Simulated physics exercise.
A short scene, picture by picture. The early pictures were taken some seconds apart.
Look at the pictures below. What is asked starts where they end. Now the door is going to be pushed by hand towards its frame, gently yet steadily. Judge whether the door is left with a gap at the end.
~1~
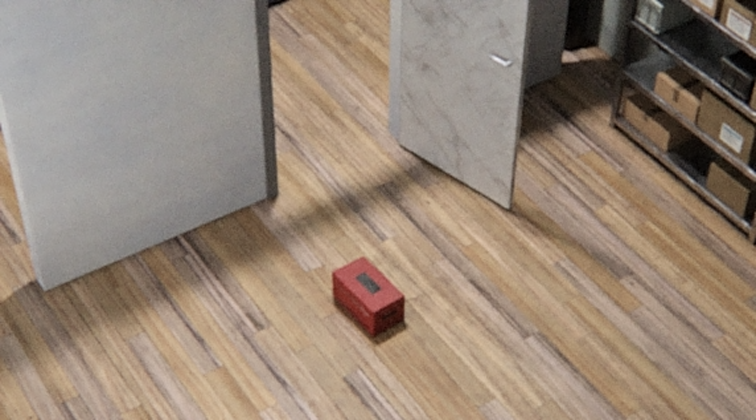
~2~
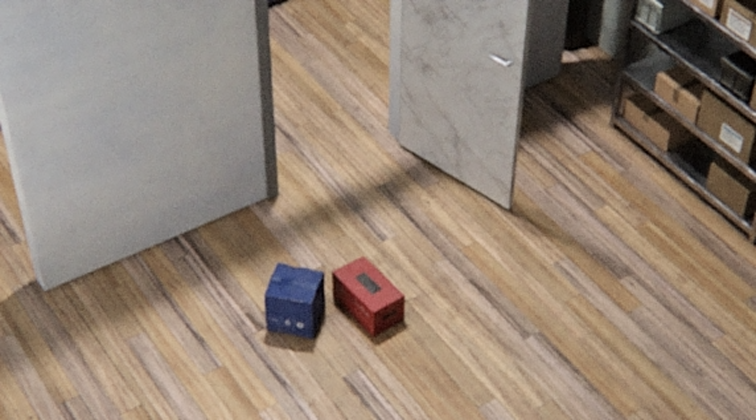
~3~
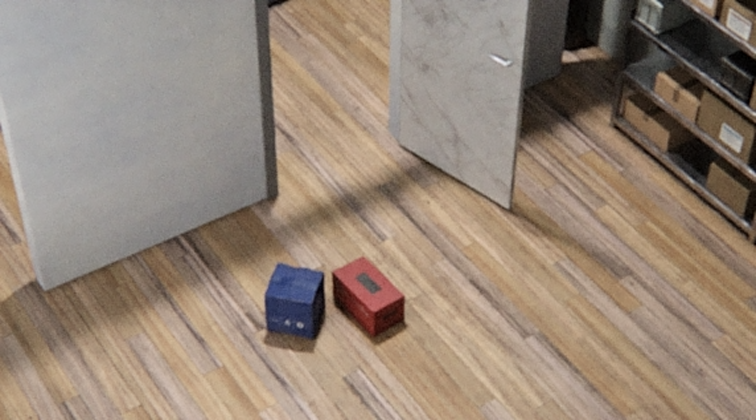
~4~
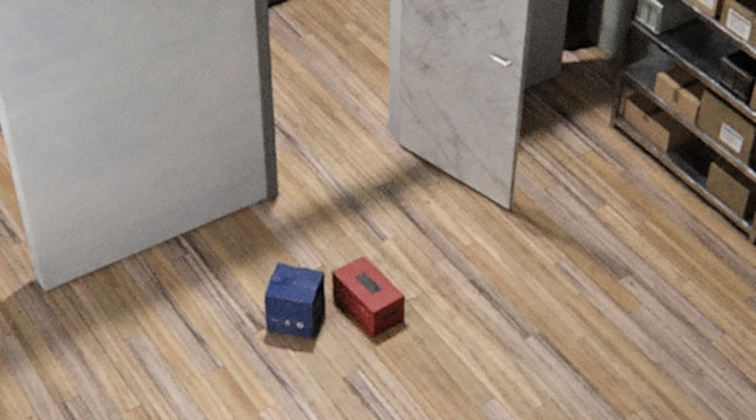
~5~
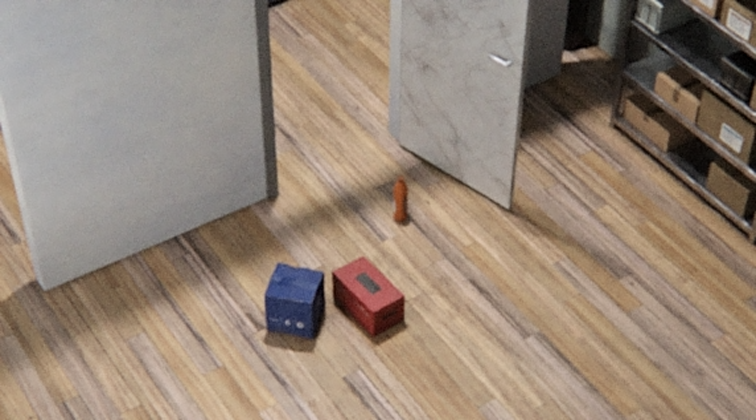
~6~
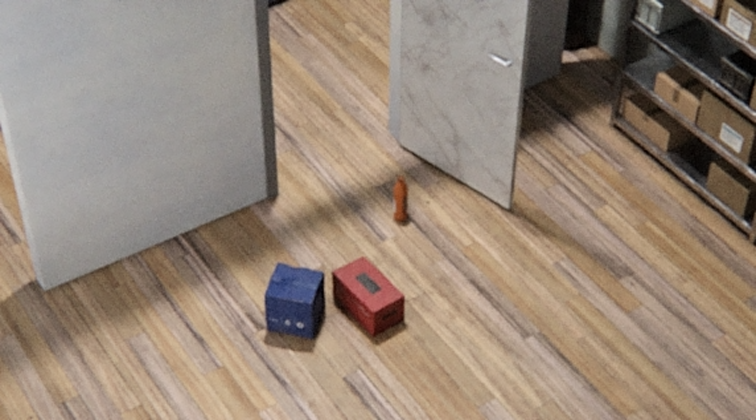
No gap remains; the door is closed.
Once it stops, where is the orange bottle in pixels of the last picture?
The object ends up somewhere near (263, 155).
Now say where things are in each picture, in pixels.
Door wide open and still, in the first picture.
Door wide open and still; blue box (295, 301); red toolbox (368, 296), in the second picture.
Door wide open and still; blue box (295, 301); red toolbox (368, 296), in the third picture.
Door wide open and still; blue box (295, 301); red toolbox (368, 296), in the fourth picture.
Door wide open and still; blue box (295, 301); red toolbox (368, 296), in the fifth picture.
Door wide open and still; orange bottle (401, 198); blue box (295, 301), in the sixth picture.
Then, 1.10 s past the last view, door 59° open; orange bottle displaced a little near (396, 198).
Then, 1.50 s past the last view, door 34° open; orange bottle displaced well along near (345, 194).
Then, 1.80 s past the last view, door 15° open; orange bottle displaced well along near (309, 181).
Then, 2.30 s past the last view, door 0° open; orange bottle rocked 33° from its first pose near (271, 153).
Finally, door 0° open; down or leaning hard on the floor, orange bottle; the other 2 still in place. Final places as the last picture's camera would see them, orange bottle near (263, 155).
